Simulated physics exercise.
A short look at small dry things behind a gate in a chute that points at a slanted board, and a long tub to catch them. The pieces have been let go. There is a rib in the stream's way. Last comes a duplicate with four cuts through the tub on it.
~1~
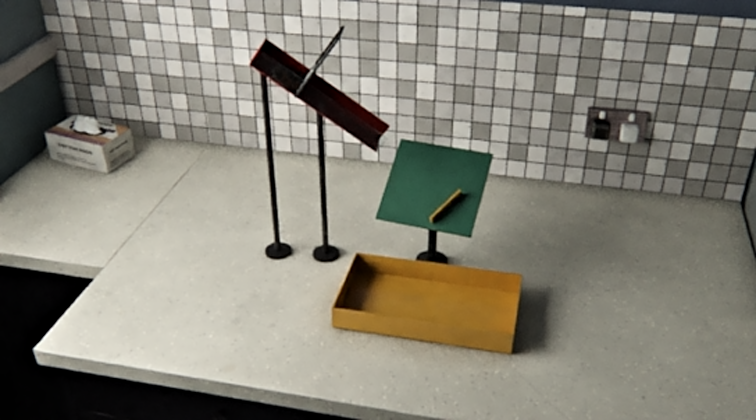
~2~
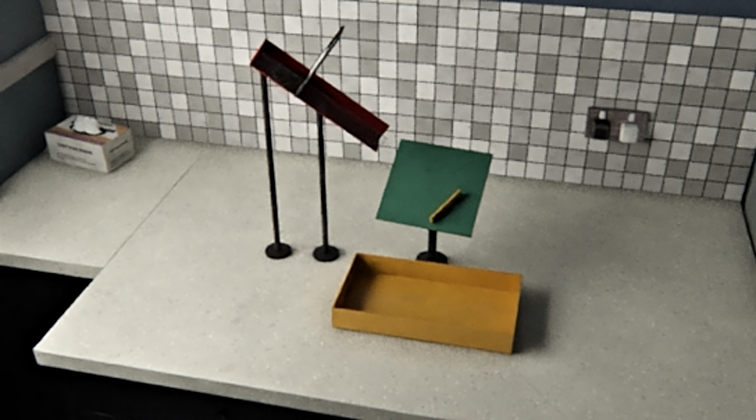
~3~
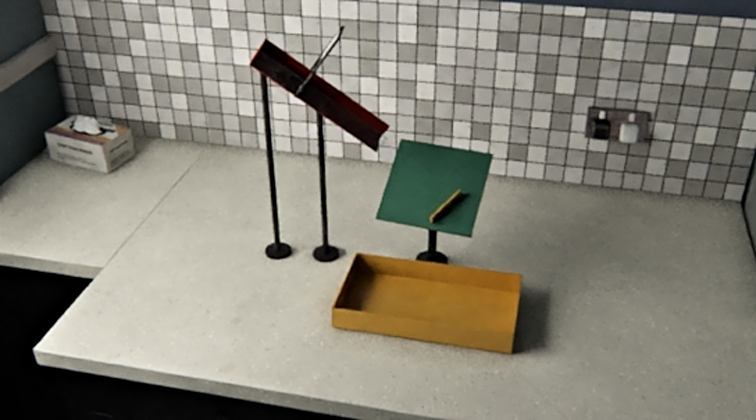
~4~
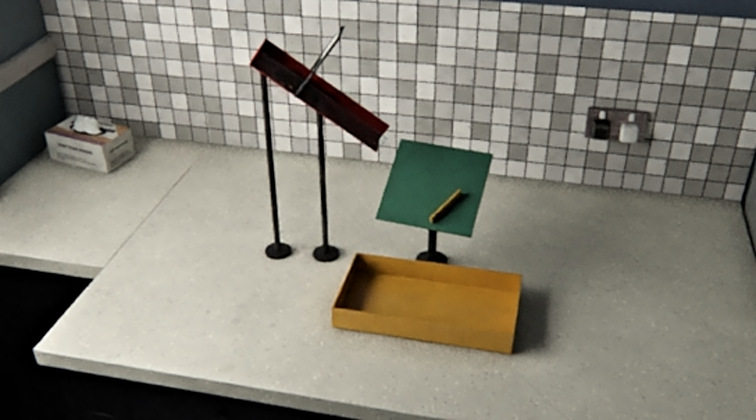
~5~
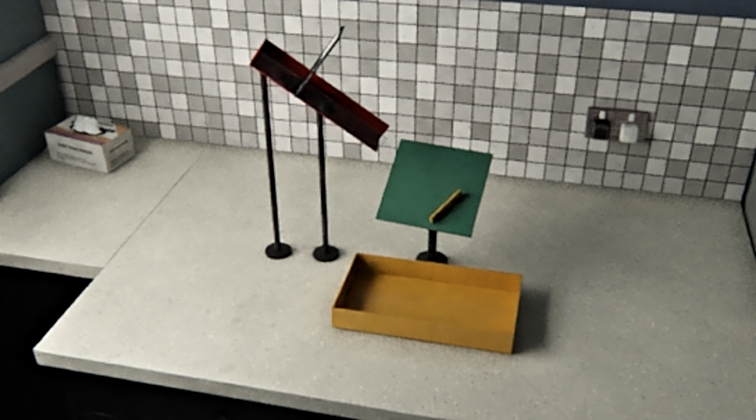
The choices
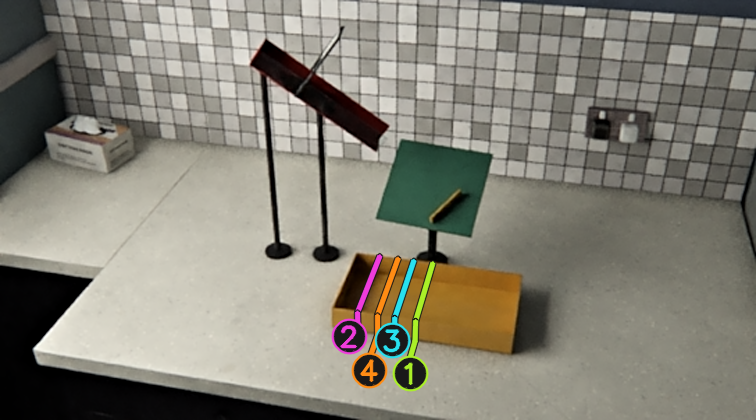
Red chute on black stands tilting toward a slanted green board above a yellow tub, dark pieces creeping slightly down inside it.
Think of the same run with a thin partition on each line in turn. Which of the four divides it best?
Line 3.
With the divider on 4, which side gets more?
Right.
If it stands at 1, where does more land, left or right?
More lands on the left.
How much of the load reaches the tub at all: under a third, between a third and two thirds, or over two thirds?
About that: Over two thirds.
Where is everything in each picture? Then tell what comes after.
The first frame shows load behind the gate near (290, 78), flat chocolate drops; lip of the chute near (378, 146), sloping fairly steeply.
The second frame shows middle of the board near (435, 186), tilted fairly steeply; middle of its low edge near (422, 227); of its high edge near (446, 146).
The third frame shows front corners of the tub near (332, 308) and (513, 334), empty; front of the load near (306, 89).
The fourth frame shows middle of the load near (298, 87); its front near (317, 99), close to a quarter of the way to the lip; rib from (460, 190) to (430, 218).
The fifth frame shows middle of the load near (306, 93); its front near (332, 110), close to a third of the way to the lip.
On the marked copy, line 1 crosses the front rim at (415, 320); line 2 crosses the front rim at (357, 311); line 3 crosses the front rim at (394, 317); line 4 crosses the front rim at (377, 314).
If 1 is chosen, of what is caught, all but a few on the left of the divider, only a few on the right.
If 2 is chosen, of what is caught, only a few on the left of the divider, all but a few on the right.
If 3 is chosen, of what is caught, close to a quarter on the left of the divider, close to two thirds on the right.
If 4 is chosen, of what is caught, only a few on the left of the divider, all but a few on the right.
